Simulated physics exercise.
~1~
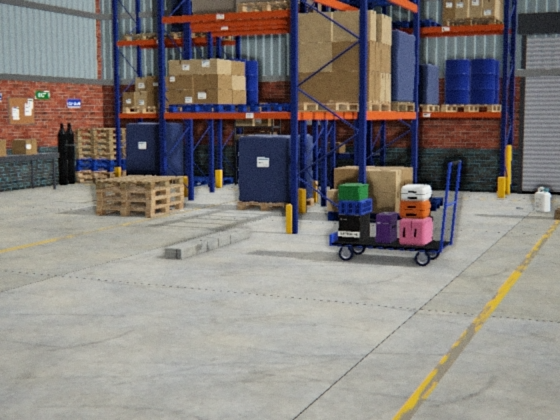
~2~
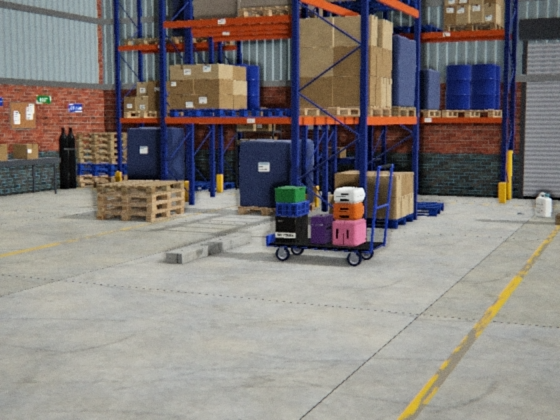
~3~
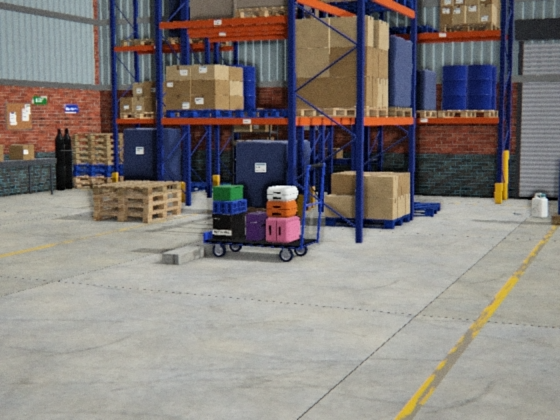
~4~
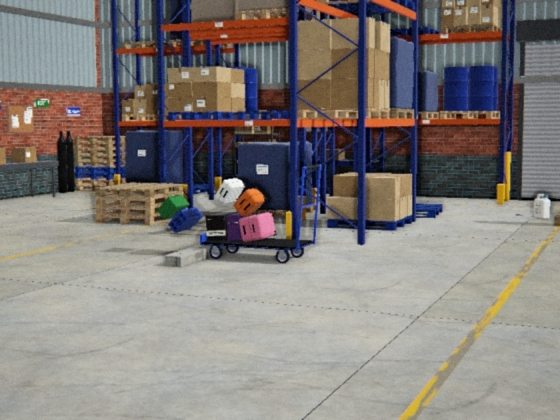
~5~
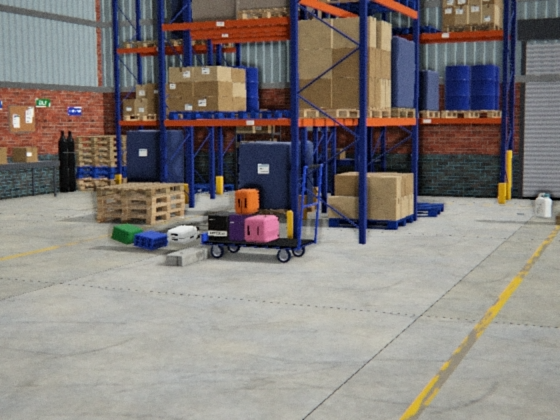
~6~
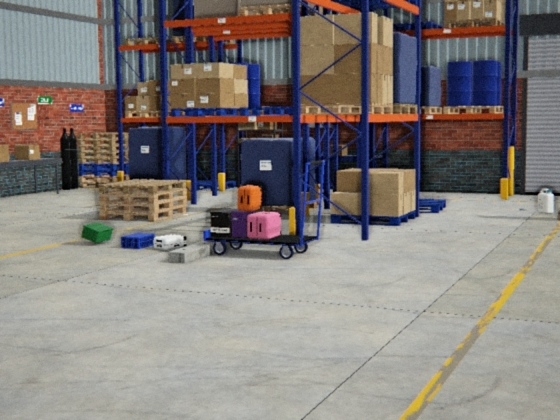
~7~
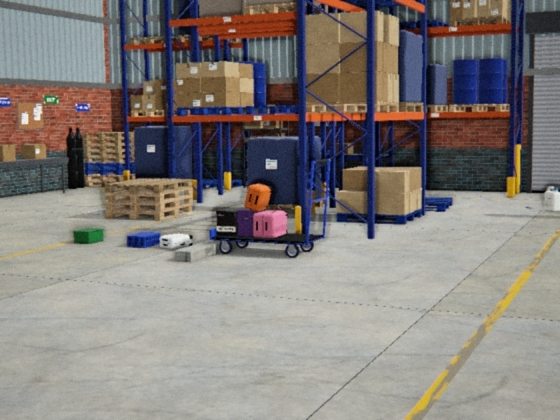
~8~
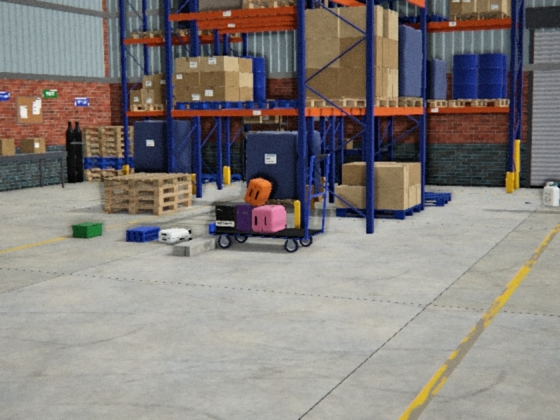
A blue goods trolley stacked with hard-sided cases rolls leftward across a warehouse floor, seen from across the concrete by a slightly swaying camera, with tall racks, boxes and wooden pallets behind. It carries a green tote on a blue crate, white and orange suitcases above a pink one, and dark pieces. At a low grey kerb the trolley stops abruptly, and the upper pieces pitch forward. The green tote, blue crate and white suitcase tumble off to the left and settle on the floor. The orange suitcase tips over but stays aboard, resting tilted beside the pink one.
